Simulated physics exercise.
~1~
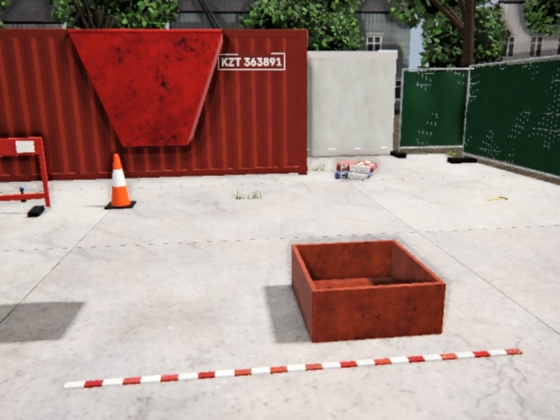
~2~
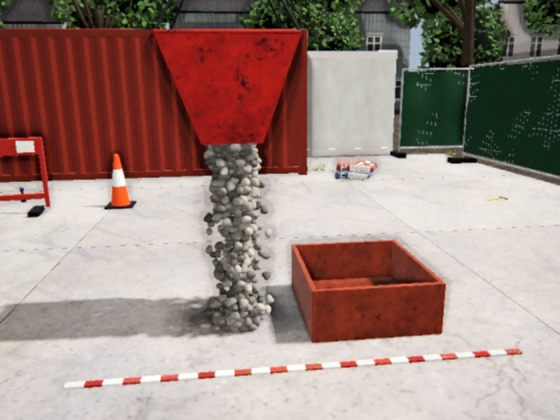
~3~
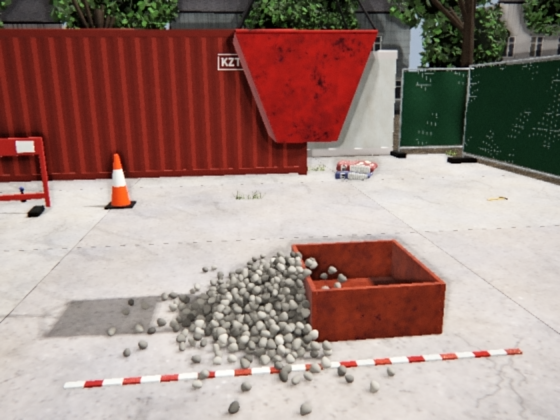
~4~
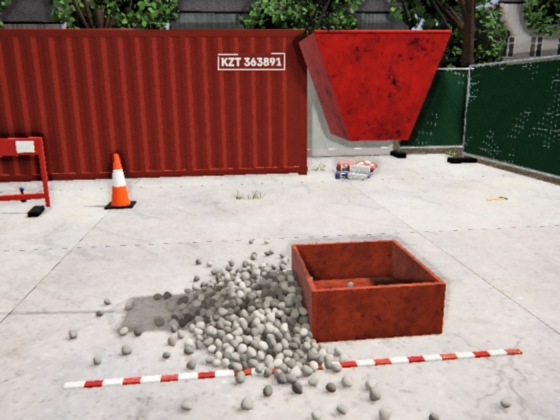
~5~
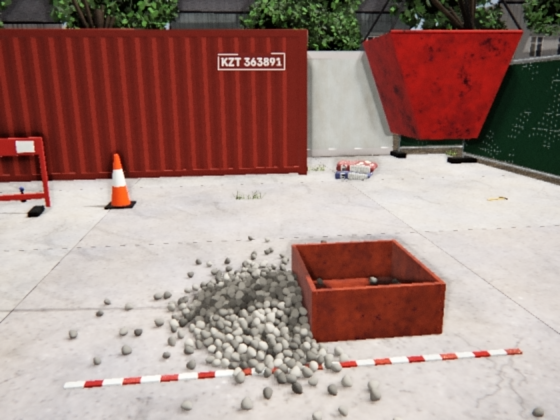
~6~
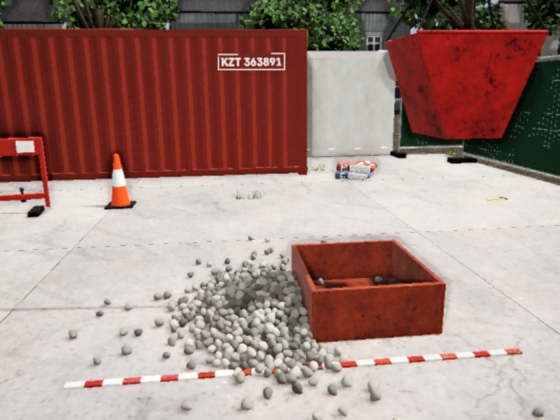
A red skip moving right drops grey stones, which mostly pile left of the bin.
